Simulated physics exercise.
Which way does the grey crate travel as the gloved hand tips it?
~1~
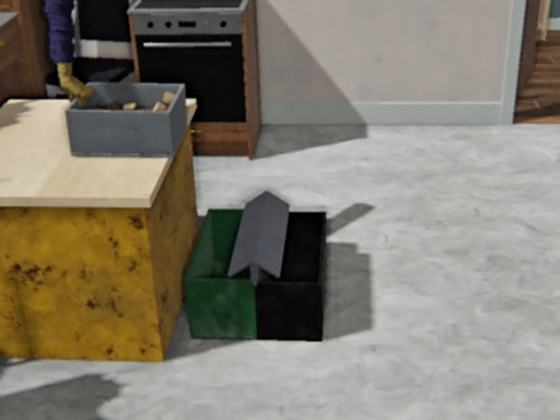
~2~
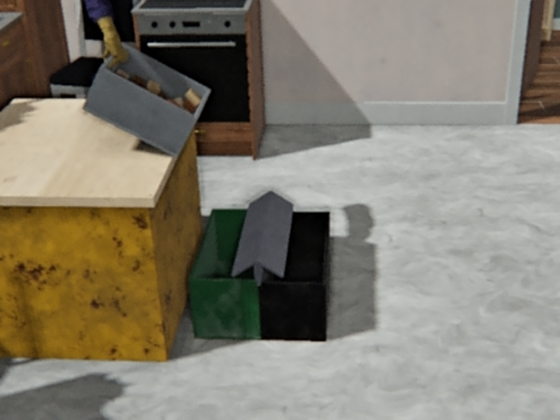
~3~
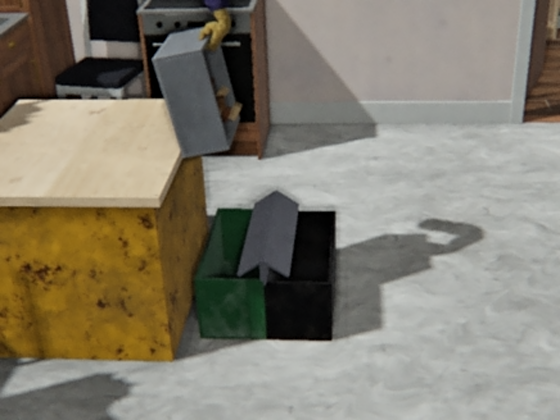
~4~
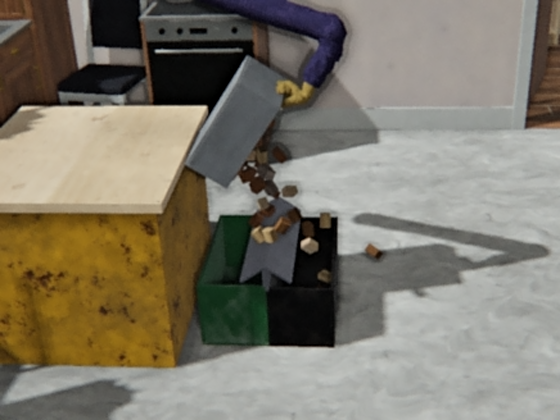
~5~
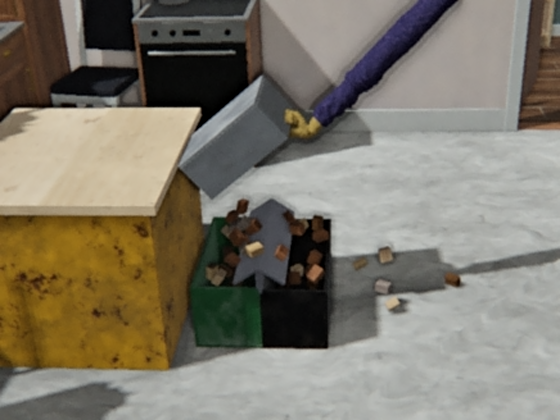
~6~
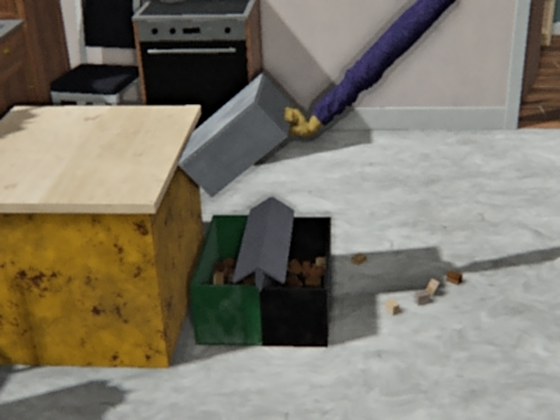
It moves to the right, going from the bench top out past the bench's edge.
